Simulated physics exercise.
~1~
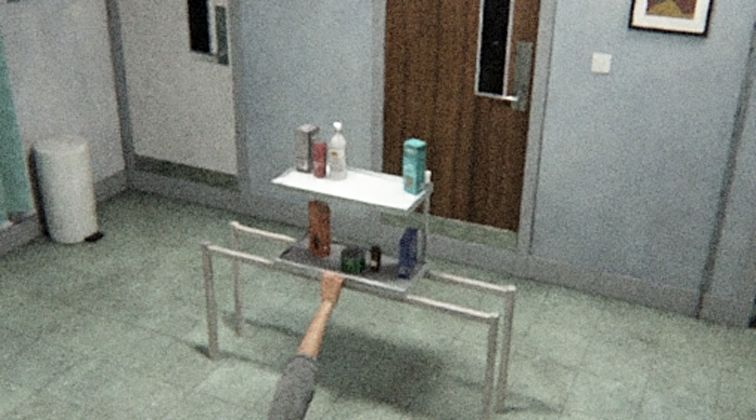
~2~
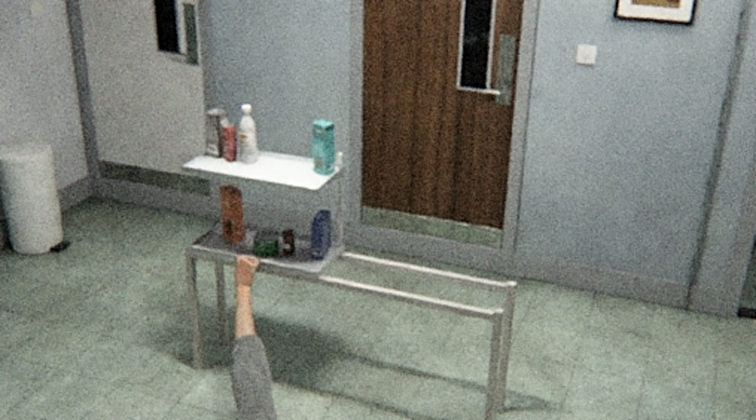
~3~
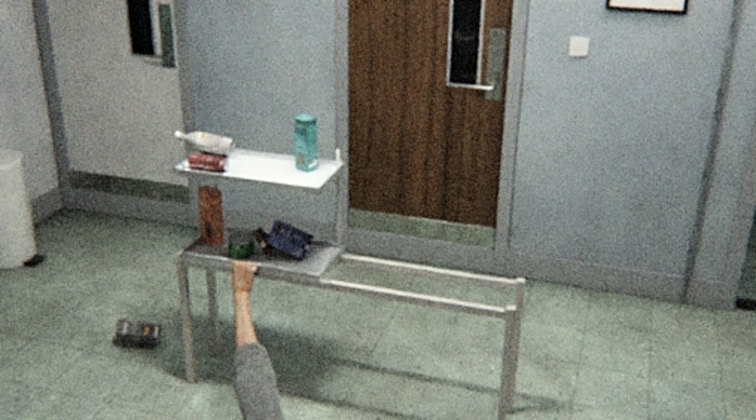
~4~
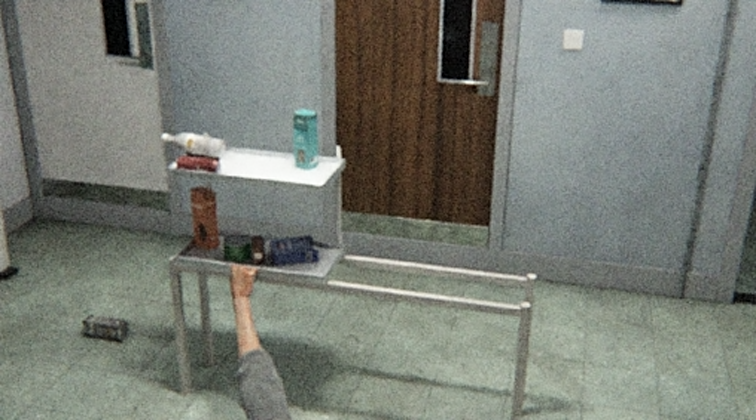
A small two-level rack tray on a metal frame, holding bottles, cans and cartons, stands before a brown wooden door in a blue-grey room, seen from slightly above. A grey carton, red can, white bottle and turquoise carton are on the white upper shelf, with orange, green, brown and blue items below. A hand at the tray's front edge goes with it as it slides left to the frame's end. The grey carton drops to the floor at left, while the white bottle, red can and blue packet topple. They end lying on the tray, the turquoise and orange cartons still upright.
